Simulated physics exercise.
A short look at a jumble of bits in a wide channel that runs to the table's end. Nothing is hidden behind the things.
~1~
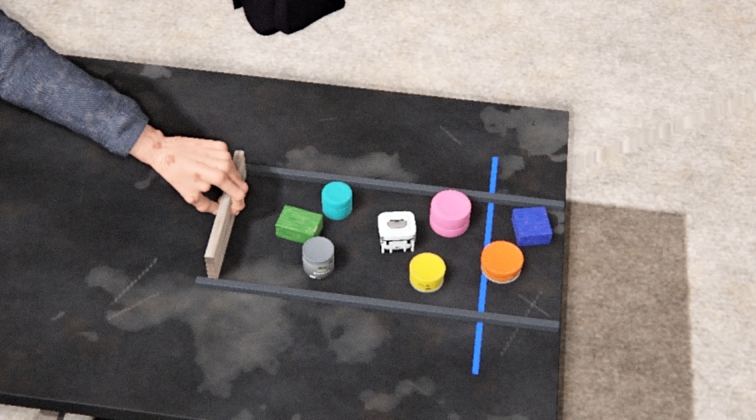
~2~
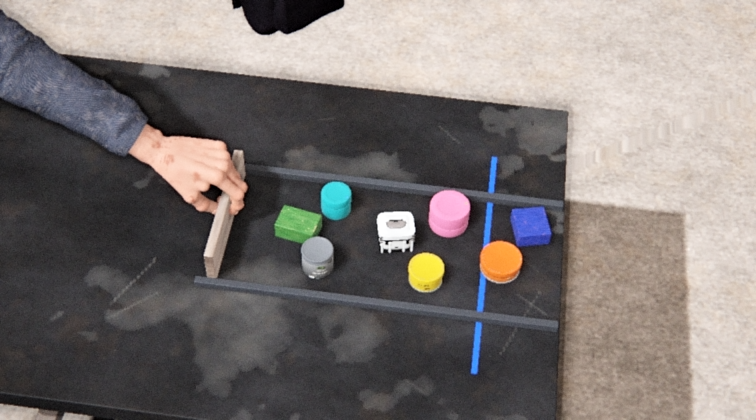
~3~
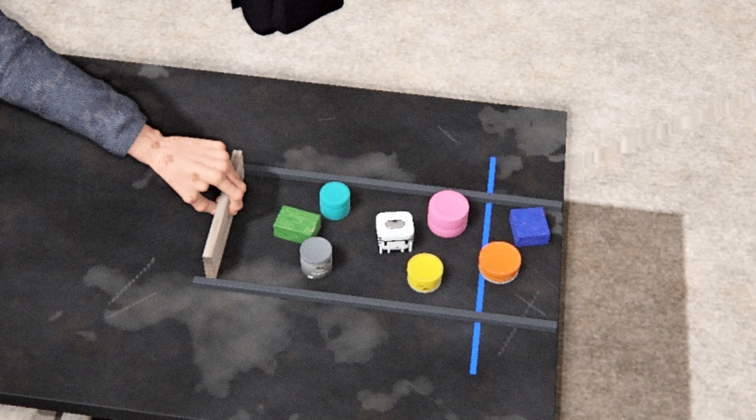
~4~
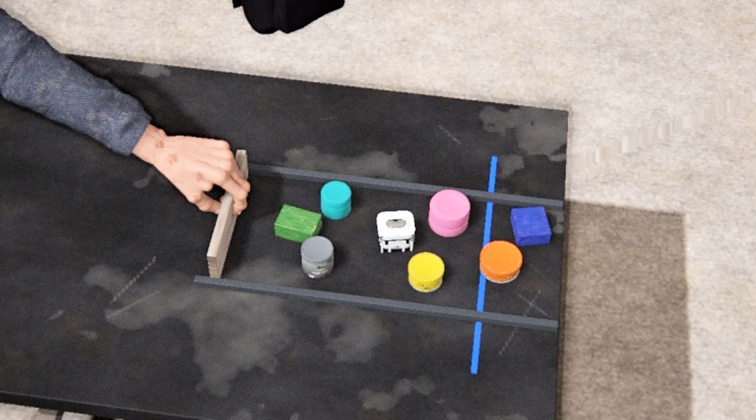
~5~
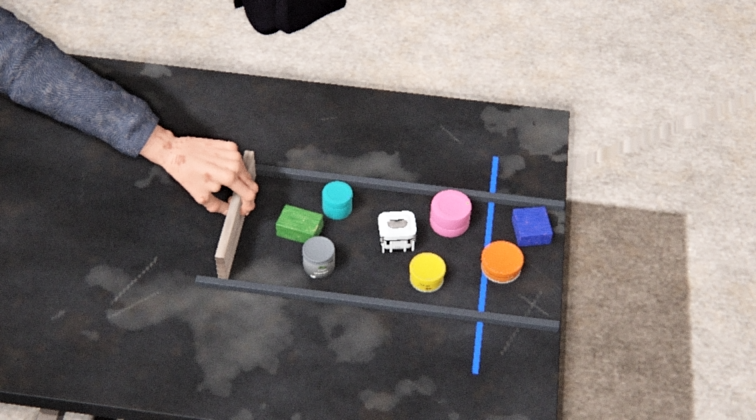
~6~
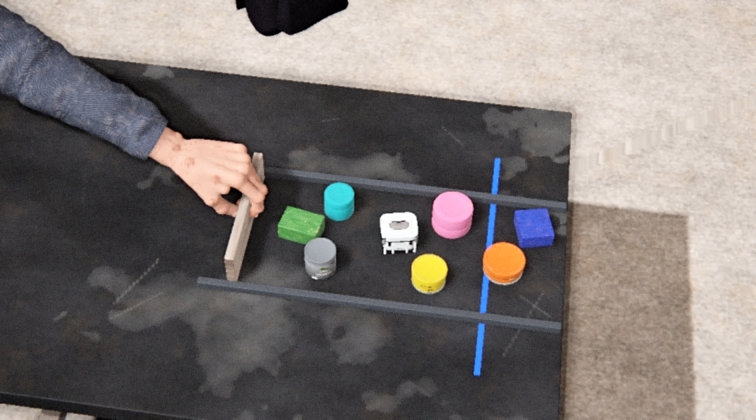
A hand held a wooden board still at the left end of a channel, then slid it a little to the right toward the colourful tubs and blocks, which stayed where they were.
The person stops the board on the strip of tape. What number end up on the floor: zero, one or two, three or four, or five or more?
The number that fall off is one or two.
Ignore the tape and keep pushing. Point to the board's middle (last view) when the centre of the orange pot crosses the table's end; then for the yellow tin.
Its middle is around (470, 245) and around (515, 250).
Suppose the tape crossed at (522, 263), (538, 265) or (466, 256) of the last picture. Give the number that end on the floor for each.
It would be 5, 5 and 0.
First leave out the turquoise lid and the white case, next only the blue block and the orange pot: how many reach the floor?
The counts: 0 and 0.
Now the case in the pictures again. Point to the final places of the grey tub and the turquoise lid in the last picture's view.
Near (502, 281) and (506, 222).
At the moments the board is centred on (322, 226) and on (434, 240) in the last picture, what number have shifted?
By then 3, and 7.
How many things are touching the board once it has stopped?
It touches 3.
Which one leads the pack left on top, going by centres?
That is the white case.
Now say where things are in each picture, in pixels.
The first picture shows blue block (532, 226); orange pot (502, 263); pink lid (450, 214); board (227, 214); tape (486, 257).
The second picture shows orange pot (501, 263); yellow tin (426, 273).
The third picture shows pink lid (448, 214); grey tub (316, 258).
The fourth picture shows blue block (530, 226); white case (396, 231).
The fifth picture shows orange pot (502, 263); green block (300, 225).
The sixth picture shows blue block (534, 228); orange pot (504, 264); pink lid (452, 215); board (245, 216); tape (488, 259).
A little later, none off yet; blue block at rest near (534, 228); orange pot at rest near (504, 264); pink lid at rest near (452, 215).
Next, none off yet; blue block at rest near (534, 228); orange pot at rest near (506, 264); pink lid shifted a little near (465, 216).
When it is over, the number that fall off is one or two; down, orange pot and blue block.
